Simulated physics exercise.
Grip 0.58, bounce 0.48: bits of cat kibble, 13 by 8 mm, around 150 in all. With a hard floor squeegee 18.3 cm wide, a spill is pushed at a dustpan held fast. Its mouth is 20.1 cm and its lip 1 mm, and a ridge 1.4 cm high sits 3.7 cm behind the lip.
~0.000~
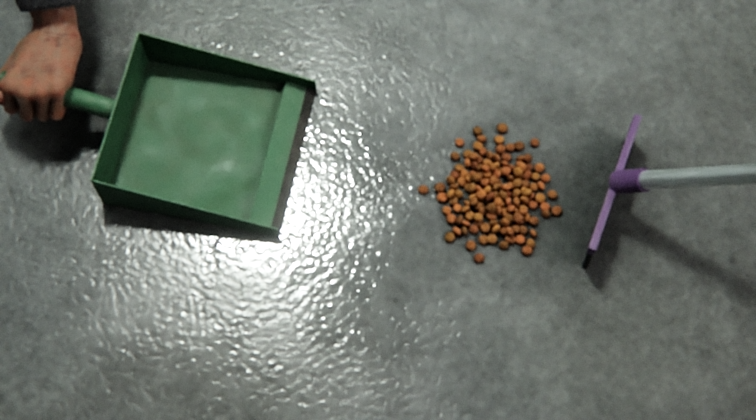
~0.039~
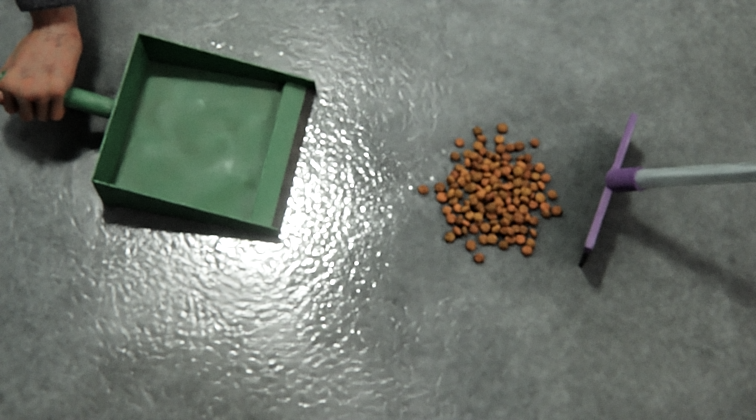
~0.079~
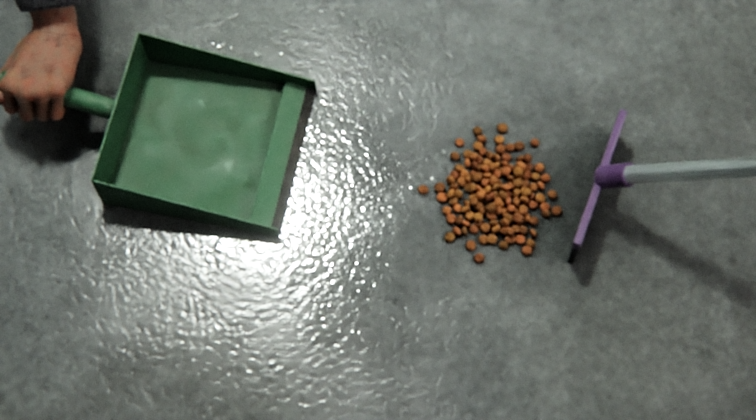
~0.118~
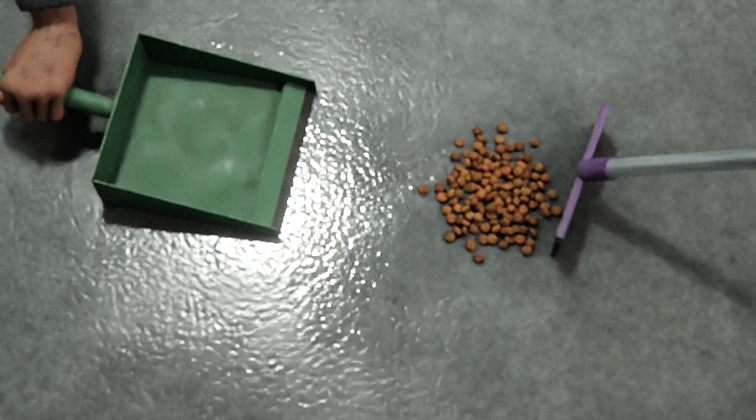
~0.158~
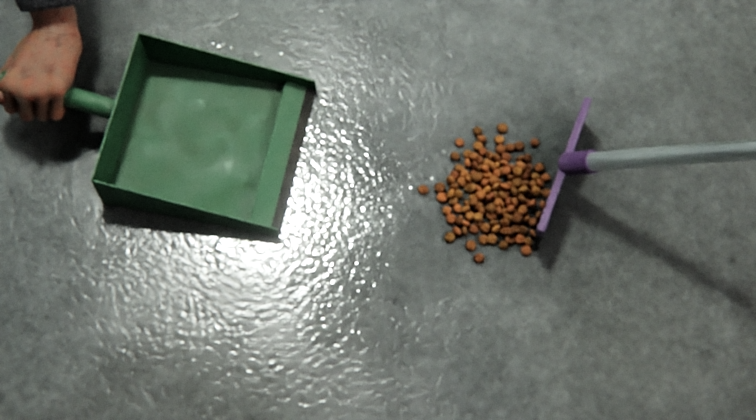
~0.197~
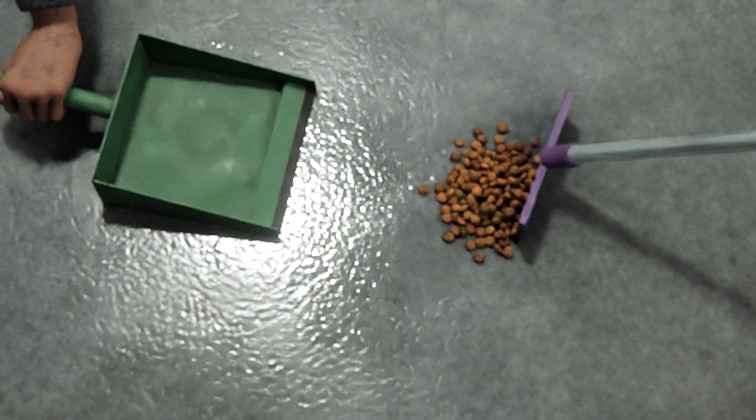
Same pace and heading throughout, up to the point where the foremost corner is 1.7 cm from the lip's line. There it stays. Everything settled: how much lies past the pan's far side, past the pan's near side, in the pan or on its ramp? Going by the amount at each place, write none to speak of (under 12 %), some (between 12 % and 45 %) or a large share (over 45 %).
Far side: Some, near side: None to speak of, pan: Some.
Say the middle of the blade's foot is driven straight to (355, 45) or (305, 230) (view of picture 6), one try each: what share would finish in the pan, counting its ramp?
Some 5 per cent on the first try, 5 per cent on the second.
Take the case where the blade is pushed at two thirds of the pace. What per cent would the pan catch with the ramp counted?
I'd put it at close to 20 per cent.
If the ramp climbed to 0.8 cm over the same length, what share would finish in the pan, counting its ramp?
Estimated share: Around 20 in a hundred.
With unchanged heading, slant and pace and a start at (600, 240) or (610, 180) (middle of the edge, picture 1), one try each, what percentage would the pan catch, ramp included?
About 25 and 20 per cent.
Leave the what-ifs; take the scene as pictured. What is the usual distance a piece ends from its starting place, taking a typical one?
I'd say close to 24 cm.
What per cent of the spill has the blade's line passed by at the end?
Something like 25 per cent, roughly.
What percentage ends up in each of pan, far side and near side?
Far side: 20%. Near side: 0%. Pan: 20%.
Then, at 0.43 s, middle of the blade 16 cm from the lip; 0 % over the lip, far side 10 %, near side 0 %.
After 0.58 s, middle of the blade 8 cm from the lip; 0 % over the lip, far side 15 %, near side 0 %.
Then, at 0.86 s, middle of the blade 3 cm from the lip; 20 % over the lip, far side 20 %, near side 0 %.
By 1.3 s all is still; far side 20 %, near side 0 %, pan 20 %, in front of the lip or behind the blade 55 %.
